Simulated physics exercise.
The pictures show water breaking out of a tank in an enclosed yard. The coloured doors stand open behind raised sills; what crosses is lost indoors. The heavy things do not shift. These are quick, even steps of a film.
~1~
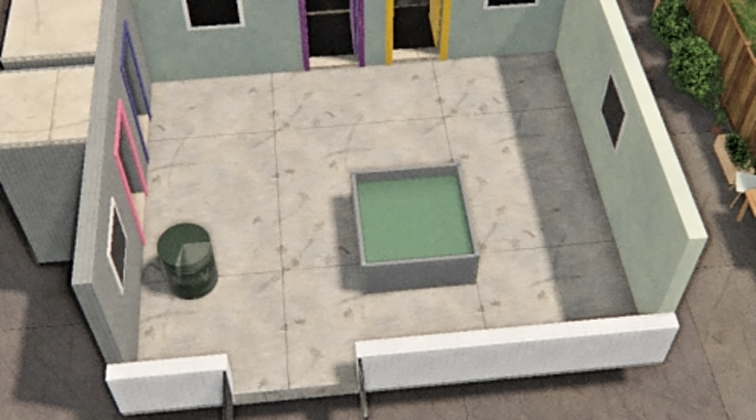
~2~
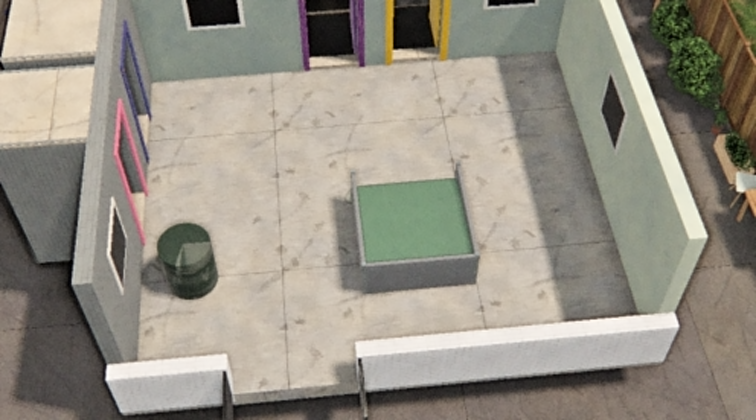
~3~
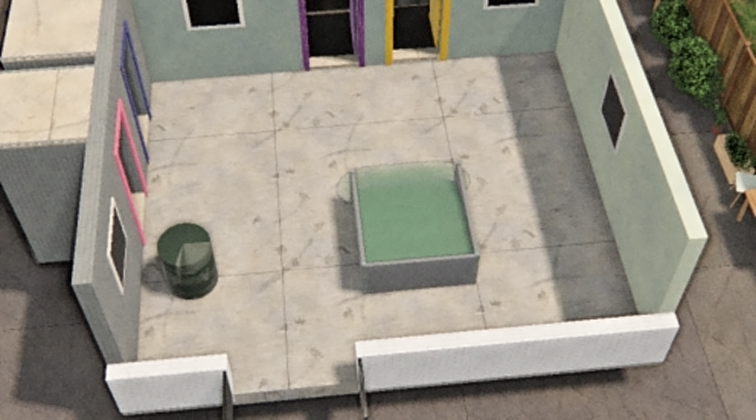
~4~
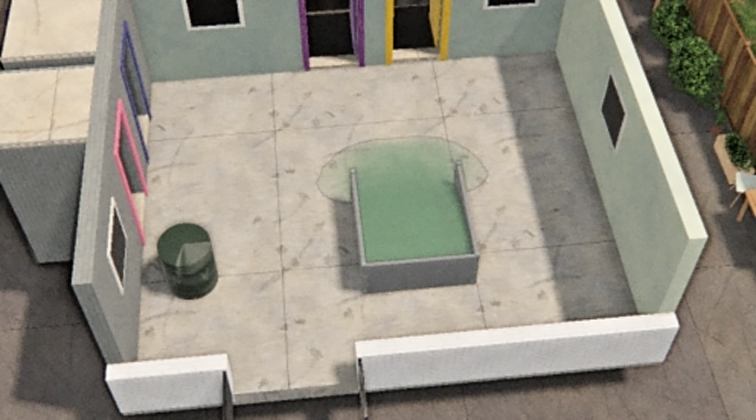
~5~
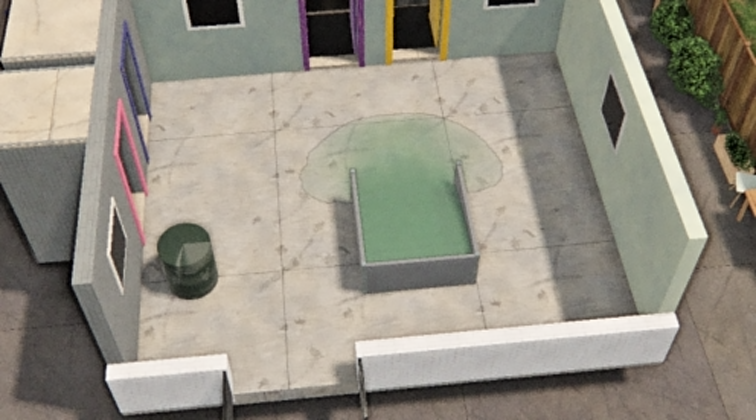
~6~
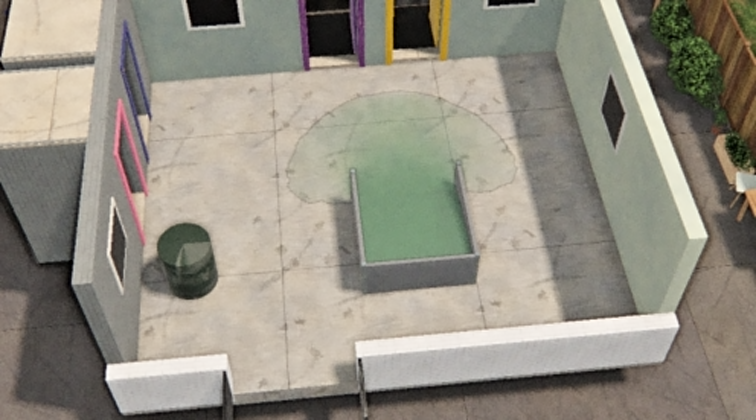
Green water pours out through the open tank's far side and spreads across the yard floor.
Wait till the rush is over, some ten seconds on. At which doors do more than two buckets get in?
In the end: The yellow door lets in a lot; the pink door admits no more than that; the blue door admits no more than that; the purple door lets in a lot.
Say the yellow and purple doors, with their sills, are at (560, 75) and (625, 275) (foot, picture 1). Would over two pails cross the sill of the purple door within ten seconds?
Then: Purple lets less in.
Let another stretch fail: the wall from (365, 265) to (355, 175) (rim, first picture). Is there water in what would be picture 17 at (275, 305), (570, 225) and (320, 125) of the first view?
In turn: Covered, dry, clear.
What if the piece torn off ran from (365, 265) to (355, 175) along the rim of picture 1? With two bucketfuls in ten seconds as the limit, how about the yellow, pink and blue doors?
Then: The yellow door takes less; the pink door passes that mark; the blue door is under.
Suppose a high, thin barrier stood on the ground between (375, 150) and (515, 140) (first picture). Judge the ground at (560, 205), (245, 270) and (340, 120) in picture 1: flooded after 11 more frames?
As listed: Wet, not flooded, under water.
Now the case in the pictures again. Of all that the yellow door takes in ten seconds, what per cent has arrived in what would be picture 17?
Near 60 in a hundred.
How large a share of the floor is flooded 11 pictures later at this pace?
I make it 35 per cent.
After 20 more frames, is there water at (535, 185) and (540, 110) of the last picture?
As listed: Not flooded, covered.
A moment on, water covers 30 % of the floor; the yellow door over two buckets in, the pink door not reached, the blue door not reached, the purple door under two buckets in.
Next, water covers 35 % of the floor; the yellow door far over two buckets in, the pink door not reached, the blue door not reached, the purple door far over two buckets in.
Then, water covers 40 % of the floor; the yellow door far over two buckets in, the pink door not reached, the blue door wet at the sill, nothing in, the purple door far over two buckets in.
Later, water covers 70 % of the floor; the yellow door far over two buckets in, the pink door wet at the sill, nothing in, the blue door wet at the sill, nothing in, the purple door far over two buckets in.
In the end, water covers 95 % of the floor; the yellow door far over two buckets in, the pink door wet at the sill, nothing in, the blue door wet at the sill, nothing in, the purple door far over two buckets in.
